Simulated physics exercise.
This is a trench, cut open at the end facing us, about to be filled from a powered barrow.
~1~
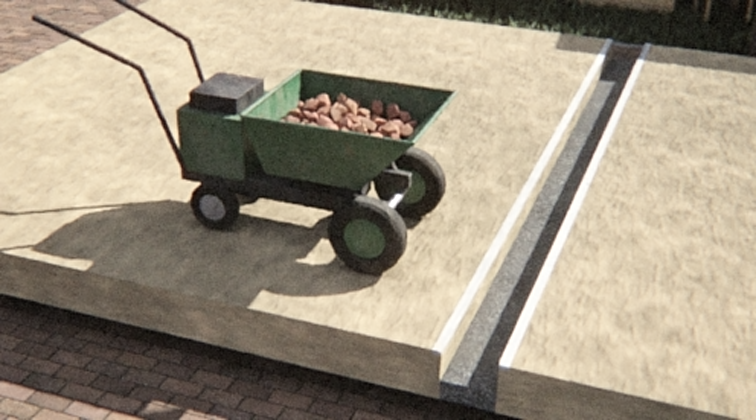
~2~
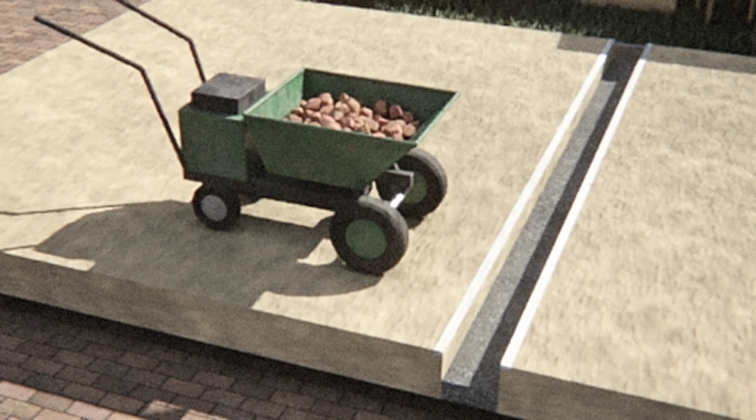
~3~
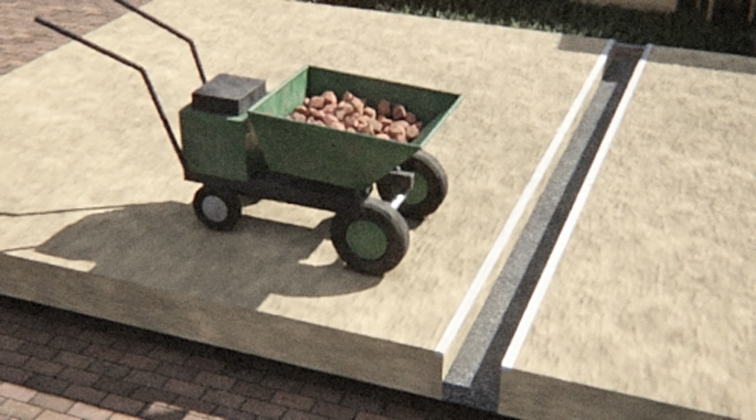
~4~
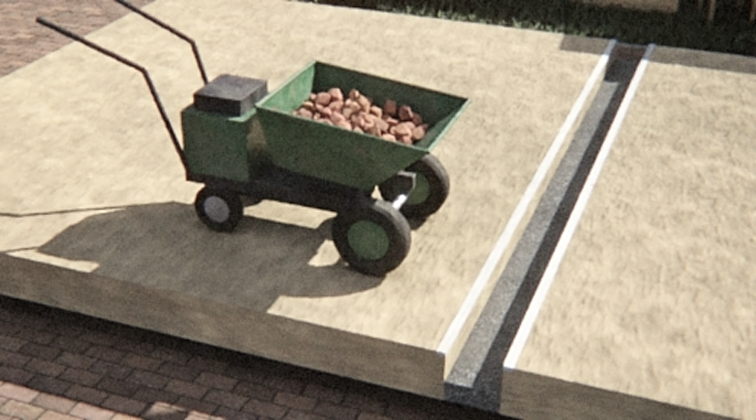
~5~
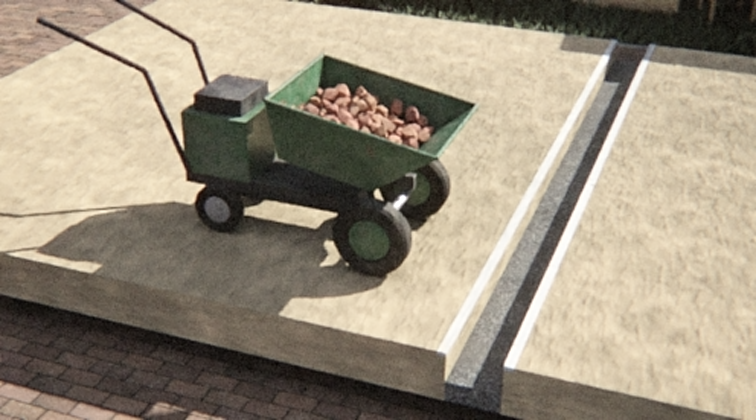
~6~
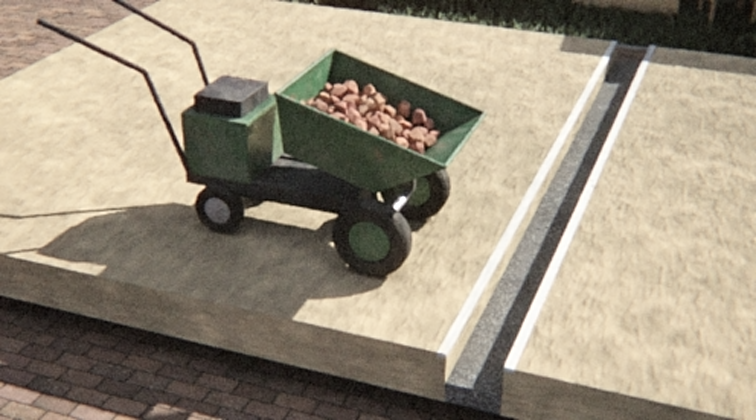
Green skip of a powered barrow, loaded with reddish rubble, sitting level, then gradually tilting forward to the right beside a narrow trench.
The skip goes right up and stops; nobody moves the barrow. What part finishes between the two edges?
The trench takes the larger part.
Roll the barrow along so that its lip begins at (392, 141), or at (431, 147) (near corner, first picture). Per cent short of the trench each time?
First some 10, then 0 per cent.
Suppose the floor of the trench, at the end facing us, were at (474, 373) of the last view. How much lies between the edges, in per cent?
It comes to 50 per cent or so.
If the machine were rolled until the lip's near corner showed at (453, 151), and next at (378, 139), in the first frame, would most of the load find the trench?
One: Below a half. Two: Over half.
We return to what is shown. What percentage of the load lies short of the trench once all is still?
Near 0 %.
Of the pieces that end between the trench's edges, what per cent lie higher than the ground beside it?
It comes to 20 per cent or so.
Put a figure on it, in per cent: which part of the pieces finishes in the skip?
Close to 5 per cent.
Soon after the last picture, skip tipped steeply; all in the skip.
A little later, skip tipped right over; most in the skip; a small part in or heaped over the trench; a stray few falling.
Later still, skip tipped right over; a small part in the skip; most in or heaped over the trench; about a quarter beyond it.
At rest, skip tipped right over; a stray few in the skip; most in or heaped over the trench; about a quarter beyond it.
